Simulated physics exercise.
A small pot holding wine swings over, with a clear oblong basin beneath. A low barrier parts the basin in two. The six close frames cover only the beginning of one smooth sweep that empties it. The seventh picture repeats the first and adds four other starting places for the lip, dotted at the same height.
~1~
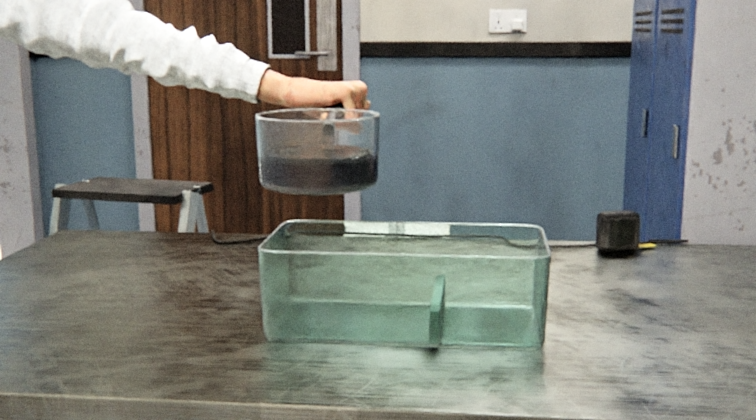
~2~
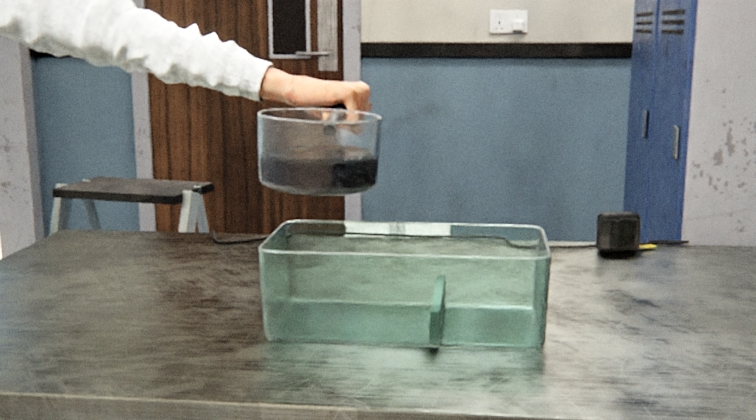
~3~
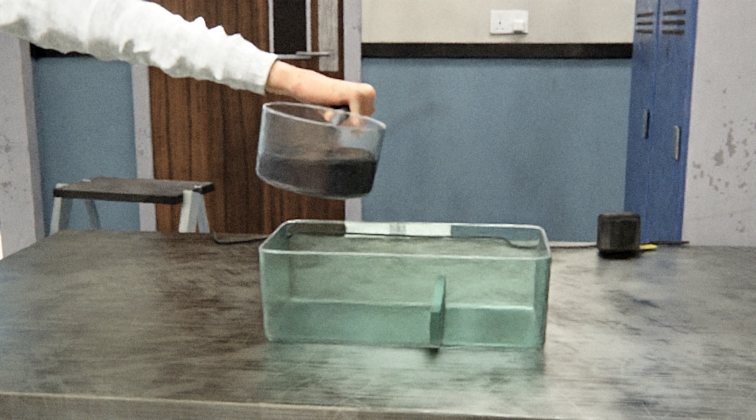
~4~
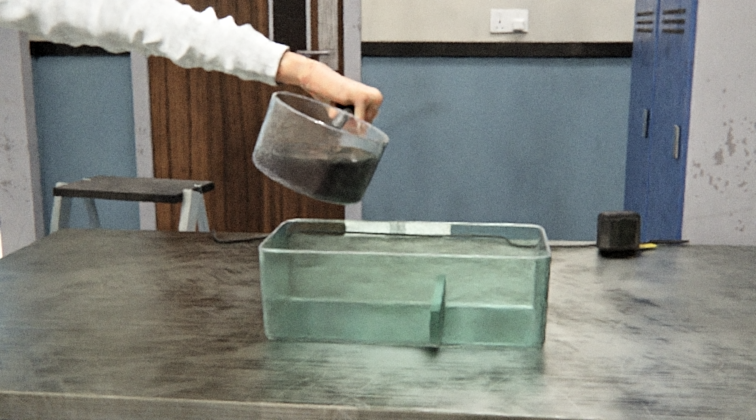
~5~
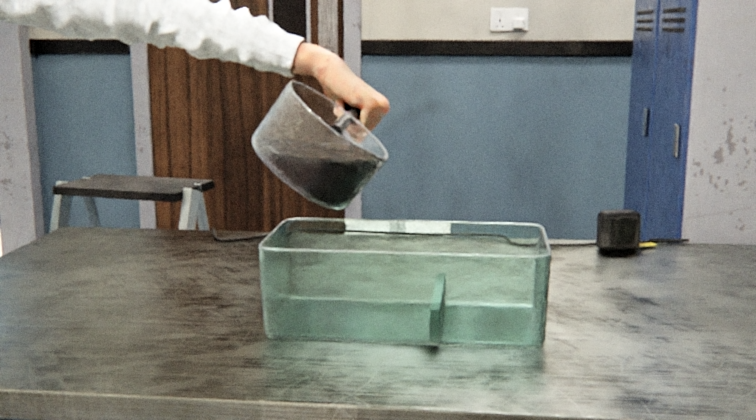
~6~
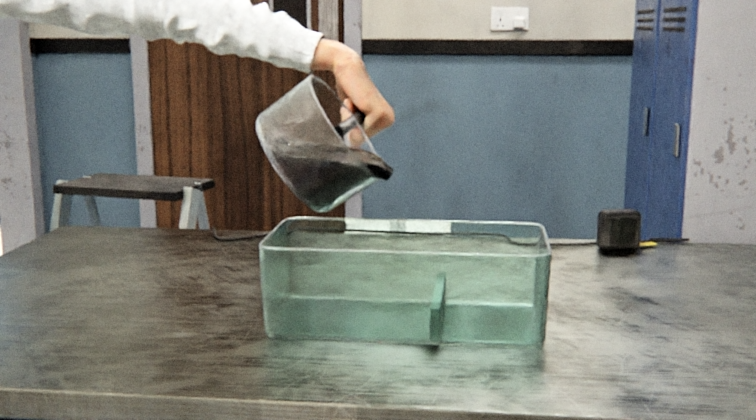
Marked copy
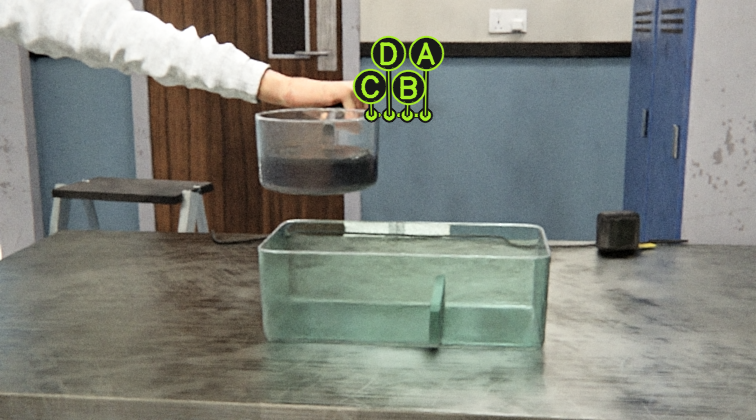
A hand tilting a clear pot of dark liquid steadily rightward above a divided glass basin, the liquid reaching over the lip.
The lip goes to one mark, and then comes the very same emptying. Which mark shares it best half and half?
A.
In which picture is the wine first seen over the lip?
In picture 6.
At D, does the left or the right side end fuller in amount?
The left side.
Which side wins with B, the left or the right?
The left side.
In lime, A at (425, 115); B at (407, 115); C at (371, 114); D at (389, 115).
With A, about 50 % ends left of the wall and 48 % right of it.
With B, about 69 % ends left of the wall and 28 % right of it; 3 % is lost outside.
With C, about 88 % ends left of the wall and 10 % right of it; 3 % is lost outside.
With D, about 87 % ends left of the wall and 8 % right of it; 5 % is lost outside.
